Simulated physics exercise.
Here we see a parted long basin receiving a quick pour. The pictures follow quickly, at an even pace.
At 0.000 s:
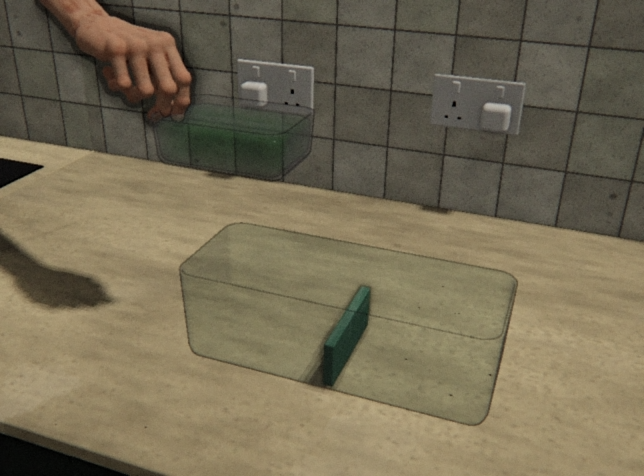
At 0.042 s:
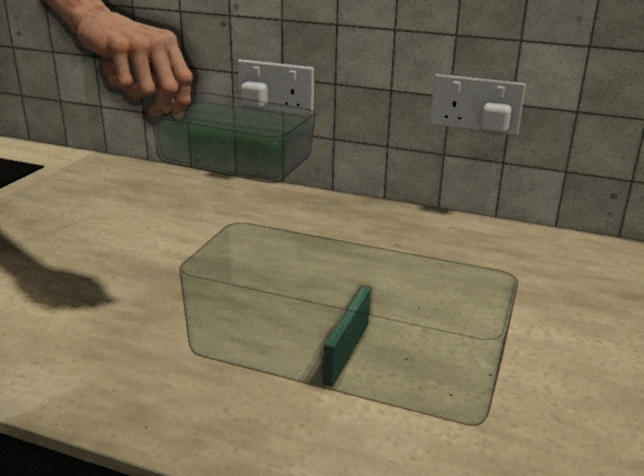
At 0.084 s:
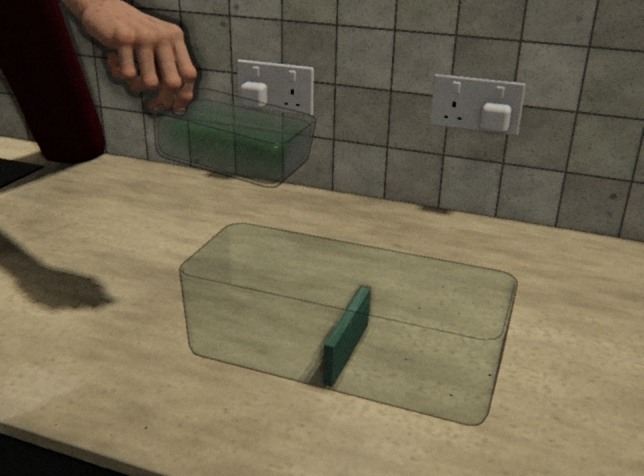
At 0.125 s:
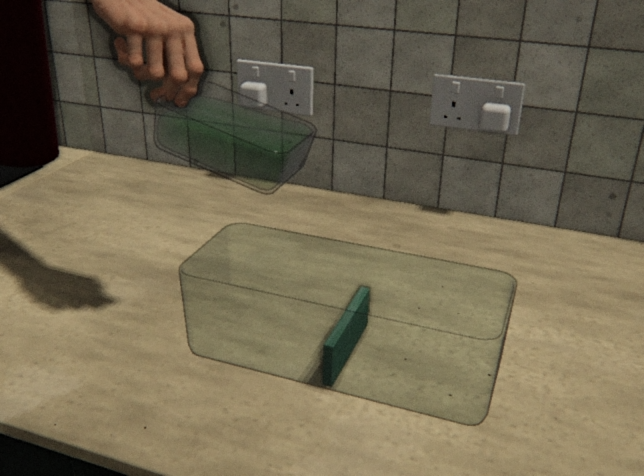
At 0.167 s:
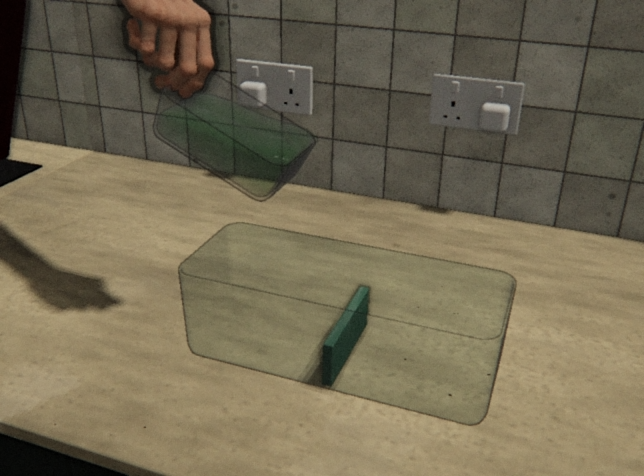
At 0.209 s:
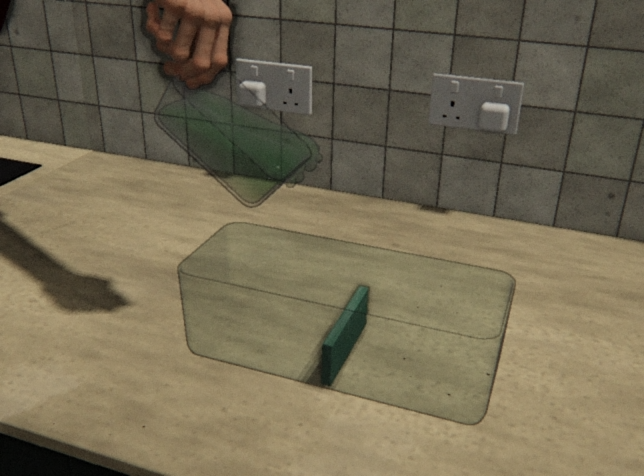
A hand tilts a clear container of green liquid rightward above a parted long basin.
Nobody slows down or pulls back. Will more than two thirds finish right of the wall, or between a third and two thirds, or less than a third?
Right of the wall there will be less than a third.
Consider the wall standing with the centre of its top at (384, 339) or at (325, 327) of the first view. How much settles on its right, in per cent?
The first gives 20 %, the second 65 %.
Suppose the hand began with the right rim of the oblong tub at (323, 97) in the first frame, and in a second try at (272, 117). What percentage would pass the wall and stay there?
First try 70 %, second try 5 %.
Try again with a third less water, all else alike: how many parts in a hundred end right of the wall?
Estimated share: Around 5 %.
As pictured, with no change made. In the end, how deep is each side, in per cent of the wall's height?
Left about 30, right about 10.
A moment on, the oblong tub is tipped right over and 6 per cent is still to pour, 46 is left of the wall and 17 right of it.
Next, the oblong tub is tipped right over and 1 per cent is still to pour, 66 is left of the wall and 21 right of it.
Then the oblong tub is tipped right over and 0 per cent is still to pour, 66 is left of the wall and 22 right of it.
Later the oblong tub is tipped right over and 0 per cent is still to pour, 67 is left of the wall and 23 right of it.
Finally, 67 per cent lies left of the wall, 23 right of it and 10 outside.
